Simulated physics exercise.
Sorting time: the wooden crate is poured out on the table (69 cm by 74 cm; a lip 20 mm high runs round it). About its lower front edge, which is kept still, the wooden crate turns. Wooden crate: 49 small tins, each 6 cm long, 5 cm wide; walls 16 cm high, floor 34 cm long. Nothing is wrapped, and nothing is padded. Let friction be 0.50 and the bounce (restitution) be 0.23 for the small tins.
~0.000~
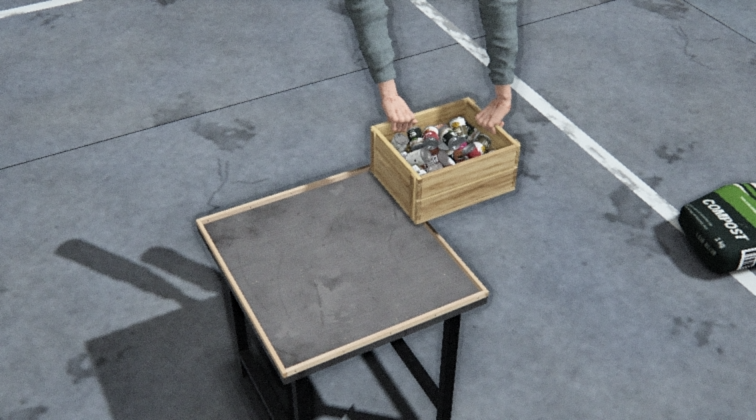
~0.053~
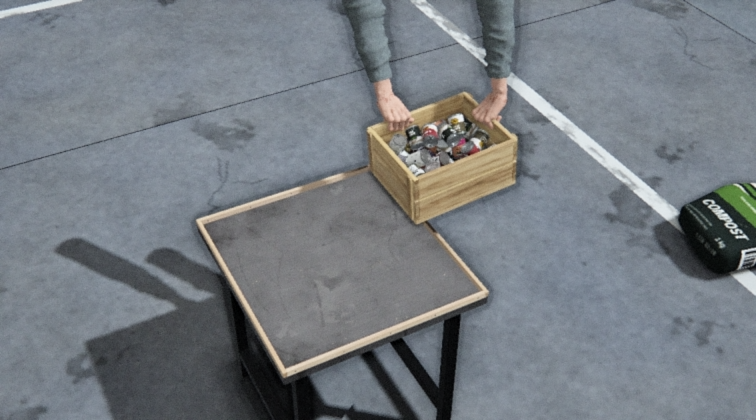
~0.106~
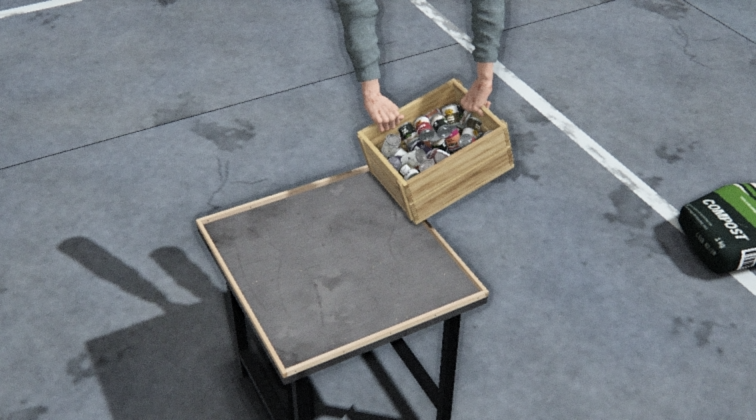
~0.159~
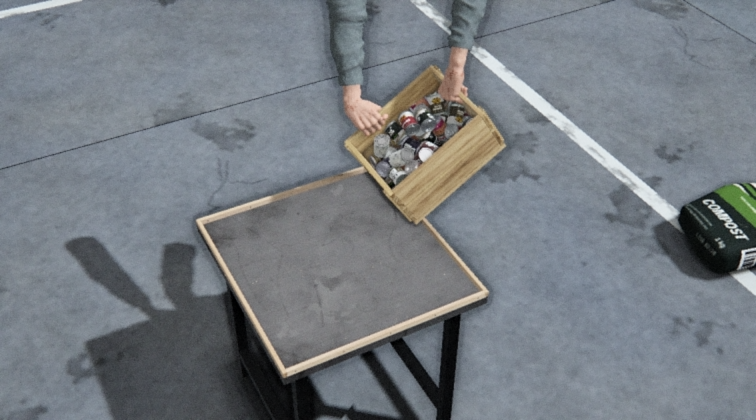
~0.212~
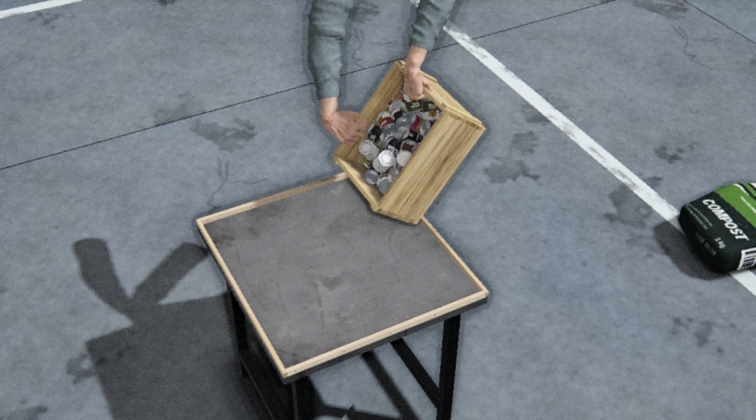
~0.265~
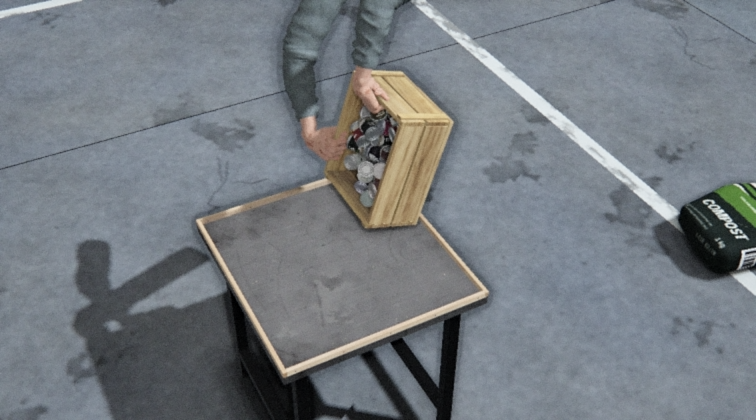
Wooden crate of small tins tilting steeply toward a rimmed table as two hands turn it on its lower edge, tins still inside.
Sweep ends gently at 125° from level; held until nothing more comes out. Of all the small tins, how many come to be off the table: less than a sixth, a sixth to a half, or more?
Load off table: One sixth to one half.
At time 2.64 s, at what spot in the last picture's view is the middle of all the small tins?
I'd place it about (257, 286) in the last view.
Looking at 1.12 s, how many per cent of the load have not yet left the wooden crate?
I'd say close to 0 in a hundred.
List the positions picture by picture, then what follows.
In the first picture (we follow the rim corner now nearest the camera), wooden crate at (421, 177); tilt 0°; nothing out yet.
The second picture shows wooden crate at (417, 178); tilt 4°.
The third picture shows wooden crate at (407, 183); tilt 16°.
The fourth picture shows wooden crate at (392, 192); tilt 32°.
The fifth picture shows wooden crate at (378, 206); tilt 52°.
The sixth picture shows wooden crate at (367, 224); tilt 72°; nothing out yet.
After 0.64 s, tilt 125°; 3 still in the wooden crate, 38 on the table top and 8 over the left end of the table.
After 1.12 s, tilt 125°; 31 on the table top and 18 over the left end of the table.
After 1.78 s, tilt 125°; 31 on the table top and 18 over the left end of the table.
Outcome (at 2.64 s), 31 on the table top and 18 over the left end of the table. Asked share, 18 of 49, 37 per cent.
